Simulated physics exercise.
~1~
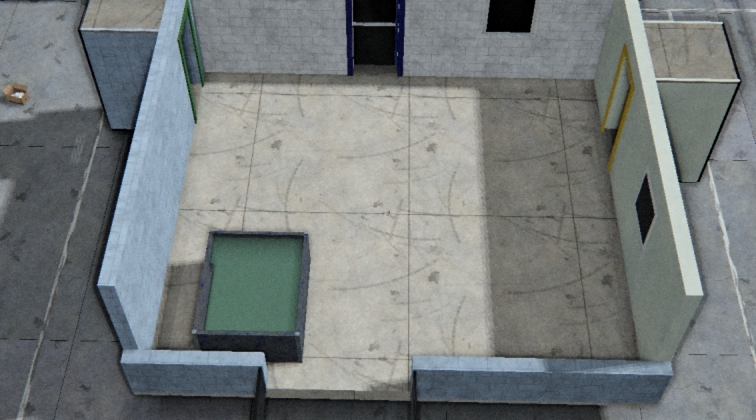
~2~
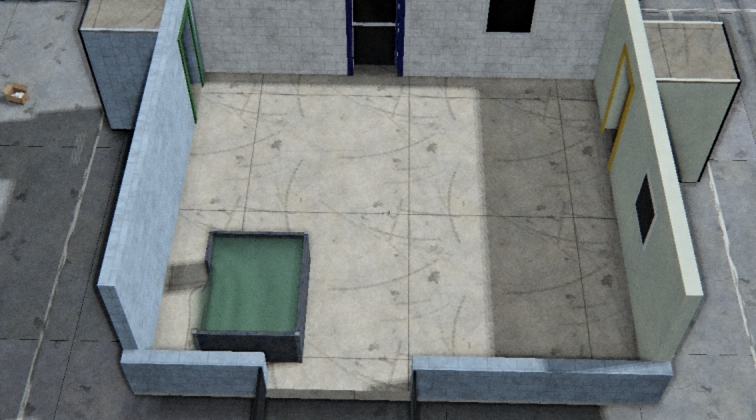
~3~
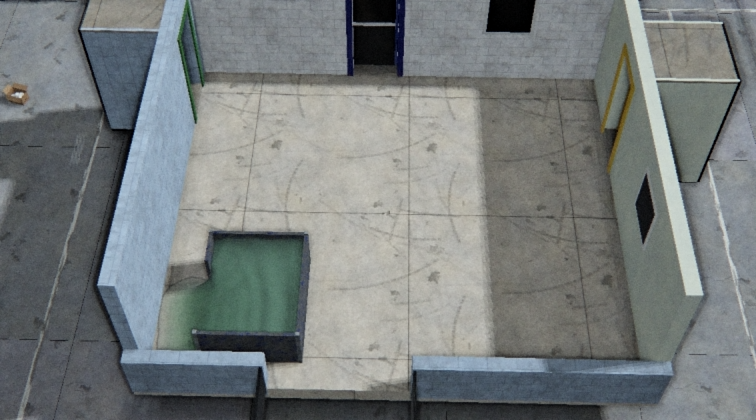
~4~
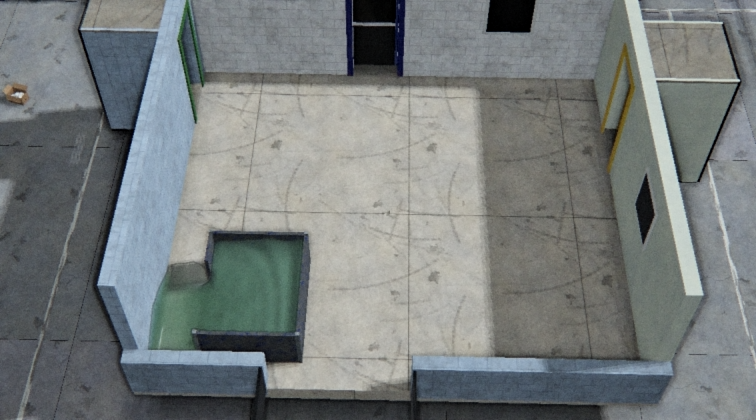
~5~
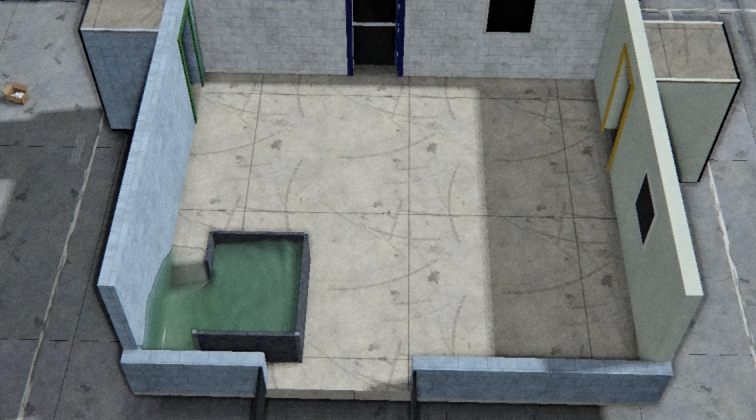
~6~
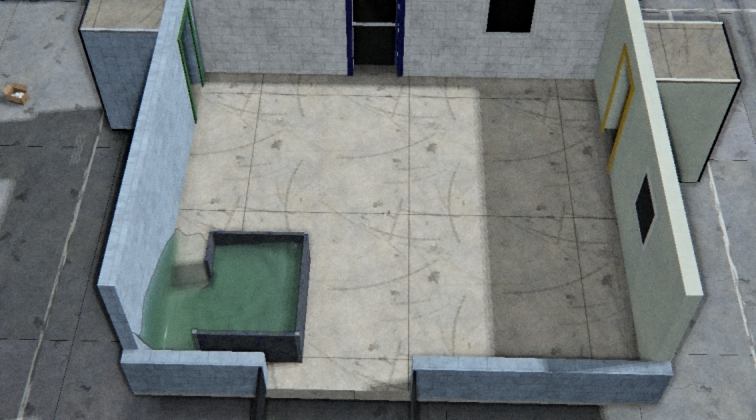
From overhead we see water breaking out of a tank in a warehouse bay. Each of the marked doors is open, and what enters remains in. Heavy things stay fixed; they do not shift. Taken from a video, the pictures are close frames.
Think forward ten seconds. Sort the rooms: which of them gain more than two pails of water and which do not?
The blue door gains no more; the yellow door gains no more; the green door gains no more.
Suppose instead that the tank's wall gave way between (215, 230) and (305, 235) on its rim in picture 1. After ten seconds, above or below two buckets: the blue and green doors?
Blue door takes more, green door goes over.
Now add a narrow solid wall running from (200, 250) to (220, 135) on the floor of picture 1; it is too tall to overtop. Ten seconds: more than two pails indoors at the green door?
I'd say the green one admits under the limit.
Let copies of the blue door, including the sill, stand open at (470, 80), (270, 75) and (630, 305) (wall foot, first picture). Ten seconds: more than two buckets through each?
The three come out short, over and short.
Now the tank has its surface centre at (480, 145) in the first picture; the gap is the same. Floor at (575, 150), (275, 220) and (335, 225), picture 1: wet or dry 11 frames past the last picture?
Spared, soaked, soaked.
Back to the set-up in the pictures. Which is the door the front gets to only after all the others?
The yellow one.
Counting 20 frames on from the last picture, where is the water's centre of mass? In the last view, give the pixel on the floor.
Centre of the water: Near (251, 249).
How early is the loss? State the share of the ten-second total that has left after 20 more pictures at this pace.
It works out at roughly 45 per cent.
A moment on, water covers 10 % of the floor; the blue door not reached, the yellow door not reached, the green door not reached.
Next, water covers 25 % of the floor; the blue door not reached, the yellow door not reached, the green door wet at the sill, nothing in.
Then, water covers 35 % of the floor; the blue door wet at the sill, nothing in, the yellow door not reached, the green door wet at the sill, nothing in.
Later, water covers 50 % of the floor; the blue door under two buckets in, the yellow door not reached, the green door under two buckets in.
In the end, water covers 70 % of the floor; the blue door under two buckets in, the yellow door wet at the sill, nothing in, the green door under two buckets in.
